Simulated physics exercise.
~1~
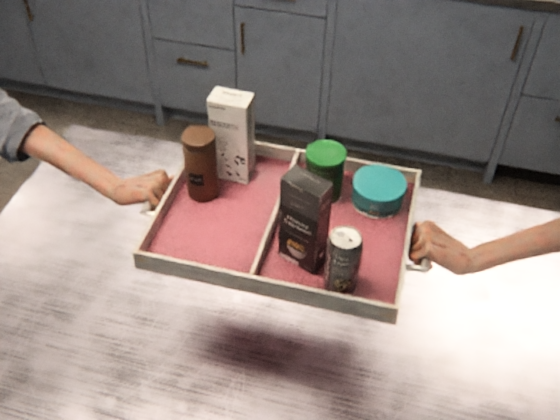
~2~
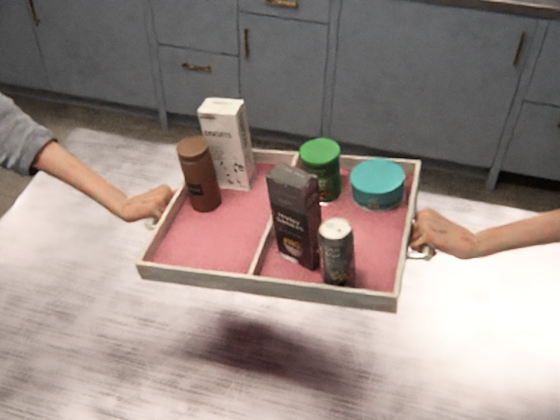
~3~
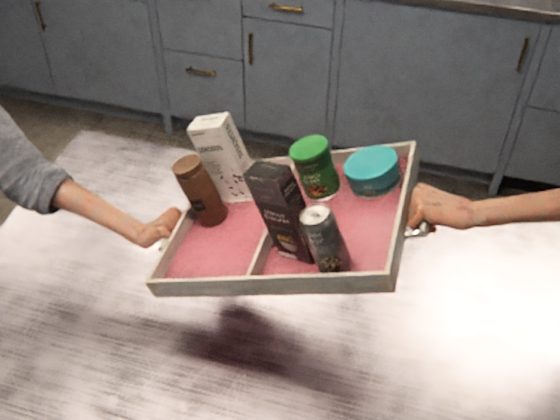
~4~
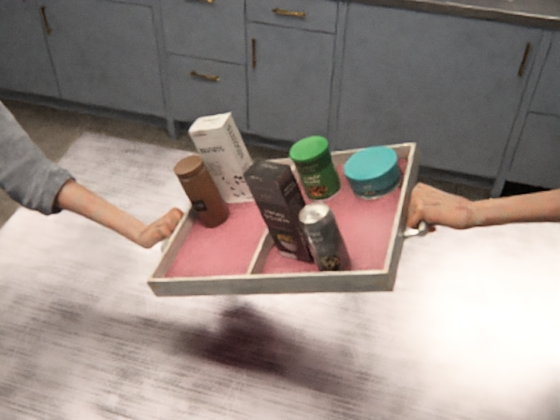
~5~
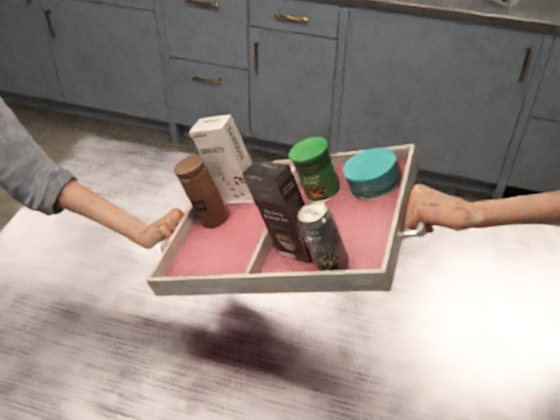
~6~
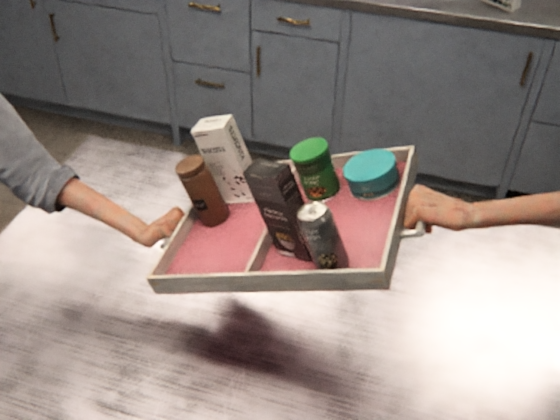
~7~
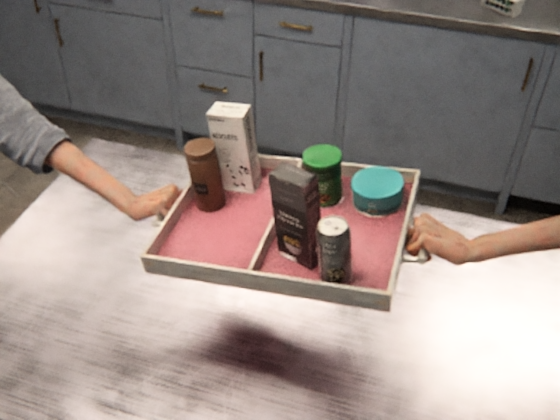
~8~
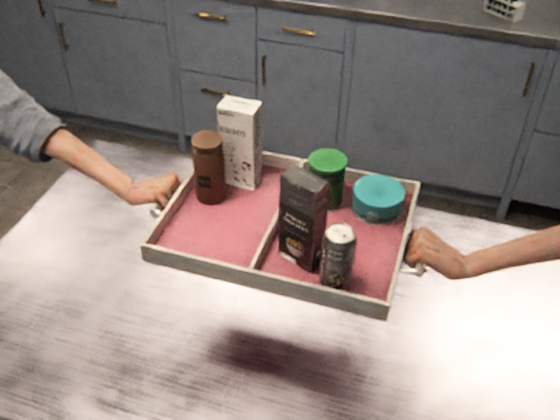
We see two hands holding a pink-lined tray of six containers, including a brown jar and a white packet, as it tilts left side down and stays there, the taller items leaning, before being levelled again with everything upright and still aboard.
